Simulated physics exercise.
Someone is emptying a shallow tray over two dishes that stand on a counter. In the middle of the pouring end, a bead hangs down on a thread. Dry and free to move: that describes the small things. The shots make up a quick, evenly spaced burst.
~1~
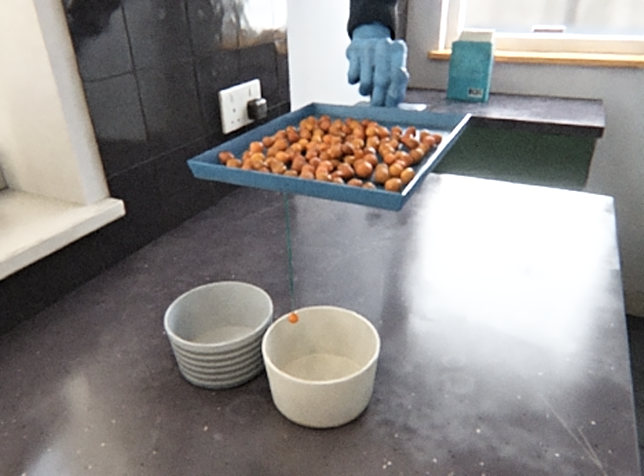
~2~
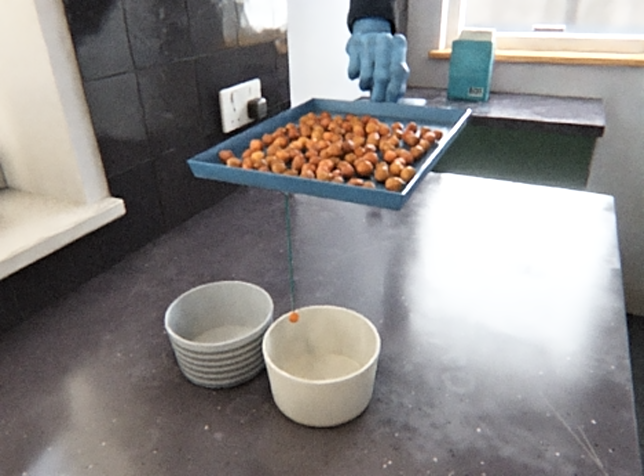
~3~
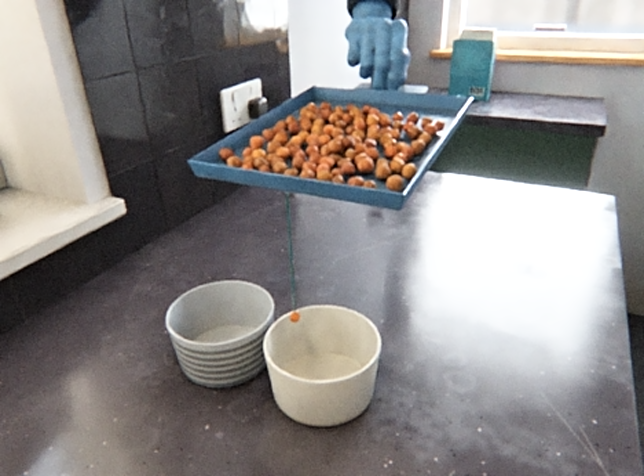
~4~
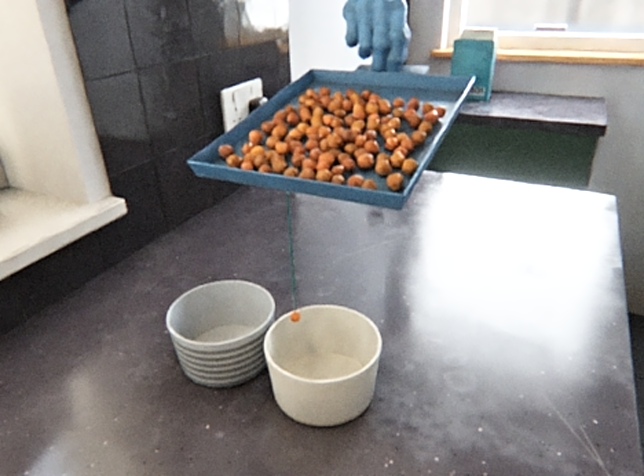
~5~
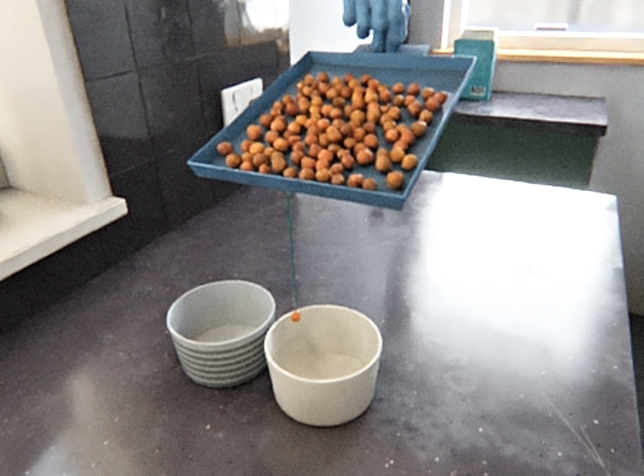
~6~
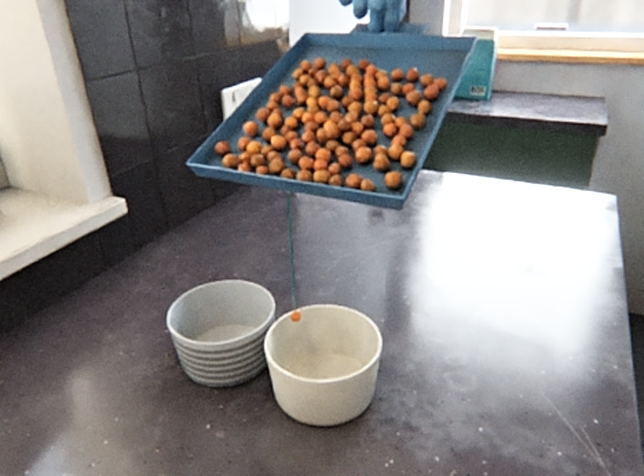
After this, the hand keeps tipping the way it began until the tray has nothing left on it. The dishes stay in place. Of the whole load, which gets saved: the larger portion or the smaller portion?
Most of the load is lost.
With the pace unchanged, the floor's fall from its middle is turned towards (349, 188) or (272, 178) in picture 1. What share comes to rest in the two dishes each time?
The first try gives close to 30 per cent, the second close to 40 per cent.
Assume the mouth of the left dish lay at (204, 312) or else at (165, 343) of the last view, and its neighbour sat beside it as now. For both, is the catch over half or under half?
Well, the minor share the first time and the bulk the second time.
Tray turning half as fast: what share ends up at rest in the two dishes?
Close to 20 in a hundred.
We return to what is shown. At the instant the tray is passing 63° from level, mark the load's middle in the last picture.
(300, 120).
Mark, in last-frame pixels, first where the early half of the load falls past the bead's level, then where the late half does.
I'd say close to (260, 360) at first and close to (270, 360) later on.
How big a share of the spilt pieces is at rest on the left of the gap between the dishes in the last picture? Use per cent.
Around 70 per cent, I reckon.
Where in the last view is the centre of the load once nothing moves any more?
Close to (267, 446) in the last picture.
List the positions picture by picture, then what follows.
The first picture shows corners of the pouring end at (193, 160) and (400, 192), level; middle of the load at (339, 150), hazelnuts; left dish at (189, 362); right dish at (295, 400); bead on its thread at (294, 318).
The second picture shows corners of the pouring end at (193, 160) and (400, 191), level; middle of the load at (339, 148).
The third picture shows corners of the pouring end at (193, 160) and (401, 192), tipped barely, level across its low end; middle of the load at (339, 142).
The fourth picture shows corners of the pouring end at (193, 160) and (401, 192), tipped a little, level across its low end; middle of the load at (339, 134).
The fifth picture shows corners of the pouring end at (193, 161) and (400, 193), tipped clearly, level across its low end; middle of the load at (338, 126).
The sixth picture shows corners of the pouring end at (192, 161) and (400, 194), tipped clearly, level across its low end; middle of the load at (336, 119); left dish at (192, 360); right dish at (297, 398).
Soon after the last picture, tray tipped steeply; nearly all on the tray; a stray few in the air.
A little later, tray tipped right over; nearly all on the tray; a stray few in the right dish; a stray few in the air.
Later still, tray tipped past a quarter turn; a small part in the right dish; a small part in the left dish; most outside both.
At rest, tray tipped past a quarter turn; a small part in the right dish; a small part in the left dish; most outside both.
